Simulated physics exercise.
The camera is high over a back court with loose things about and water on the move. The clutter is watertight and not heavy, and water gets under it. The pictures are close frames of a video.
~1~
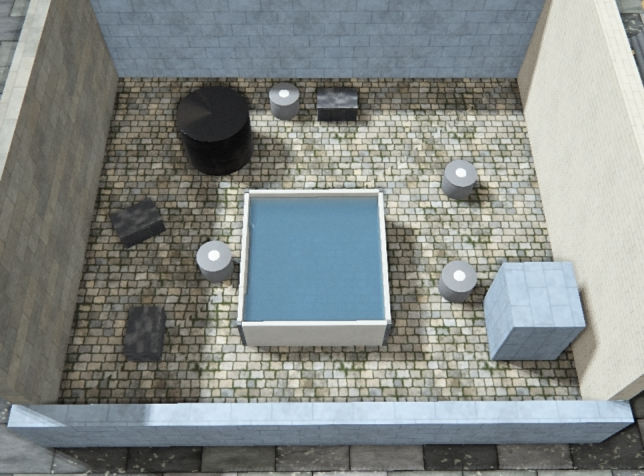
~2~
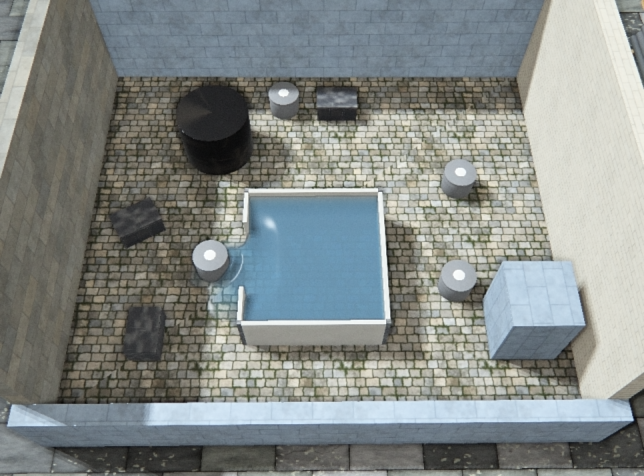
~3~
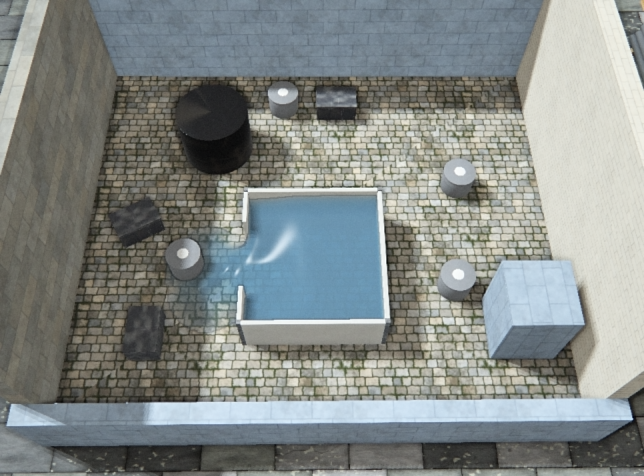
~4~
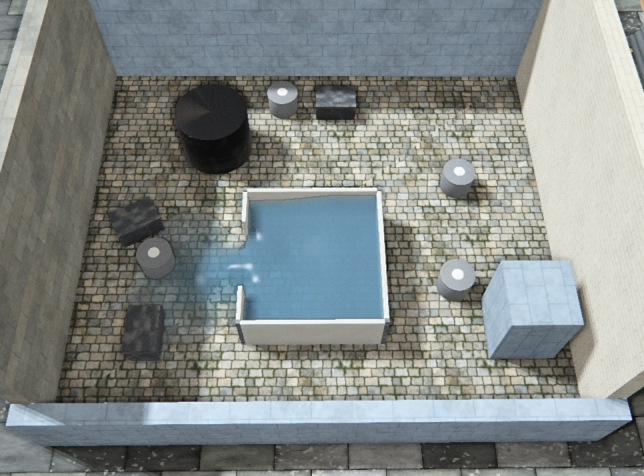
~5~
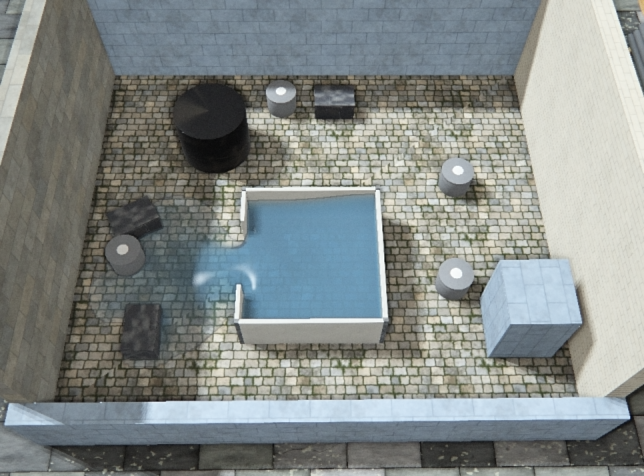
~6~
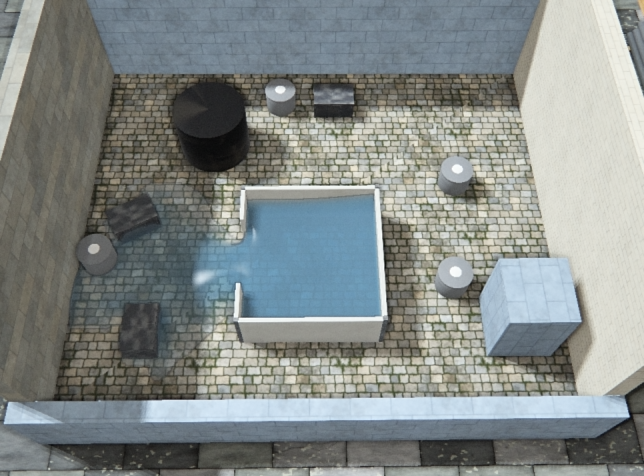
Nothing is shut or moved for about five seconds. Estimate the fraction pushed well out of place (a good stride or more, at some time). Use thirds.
Share: One to two thirds.
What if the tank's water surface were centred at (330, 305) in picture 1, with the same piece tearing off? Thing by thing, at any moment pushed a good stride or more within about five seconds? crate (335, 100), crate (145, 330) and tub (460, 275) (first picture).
As listed: Less than that, that far or more, not that far.
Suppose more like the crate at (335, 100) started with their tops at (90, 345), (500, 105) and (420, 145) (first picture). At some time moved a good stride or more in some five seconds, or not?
One after the other: Yes, no, not that far.
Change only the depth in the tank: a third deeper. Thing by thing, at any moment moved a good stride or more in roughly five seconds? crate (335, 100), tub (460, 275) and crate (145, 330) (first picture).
One after the other: No, no, shifted that much.
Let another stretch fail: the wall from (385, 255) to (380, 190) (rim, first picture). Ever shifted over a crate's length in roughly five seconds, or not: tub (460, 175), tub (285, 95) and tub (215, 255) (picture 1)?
One after the other: Shifted that much, never so far, under that.
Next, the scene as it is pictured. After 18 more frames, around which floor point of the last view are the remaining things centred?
Close to (297, 171).
A moment on, 1 of 7 are well off their spots; 1 afloat.
Next, 3 of 7 are well off their spots; 2 afloat.
Later, 3 of 7 are well off their spots; 2 afloat.
In the end, 4 of 7 are well off their spots, and 4 have been at some point; 0 afloat.
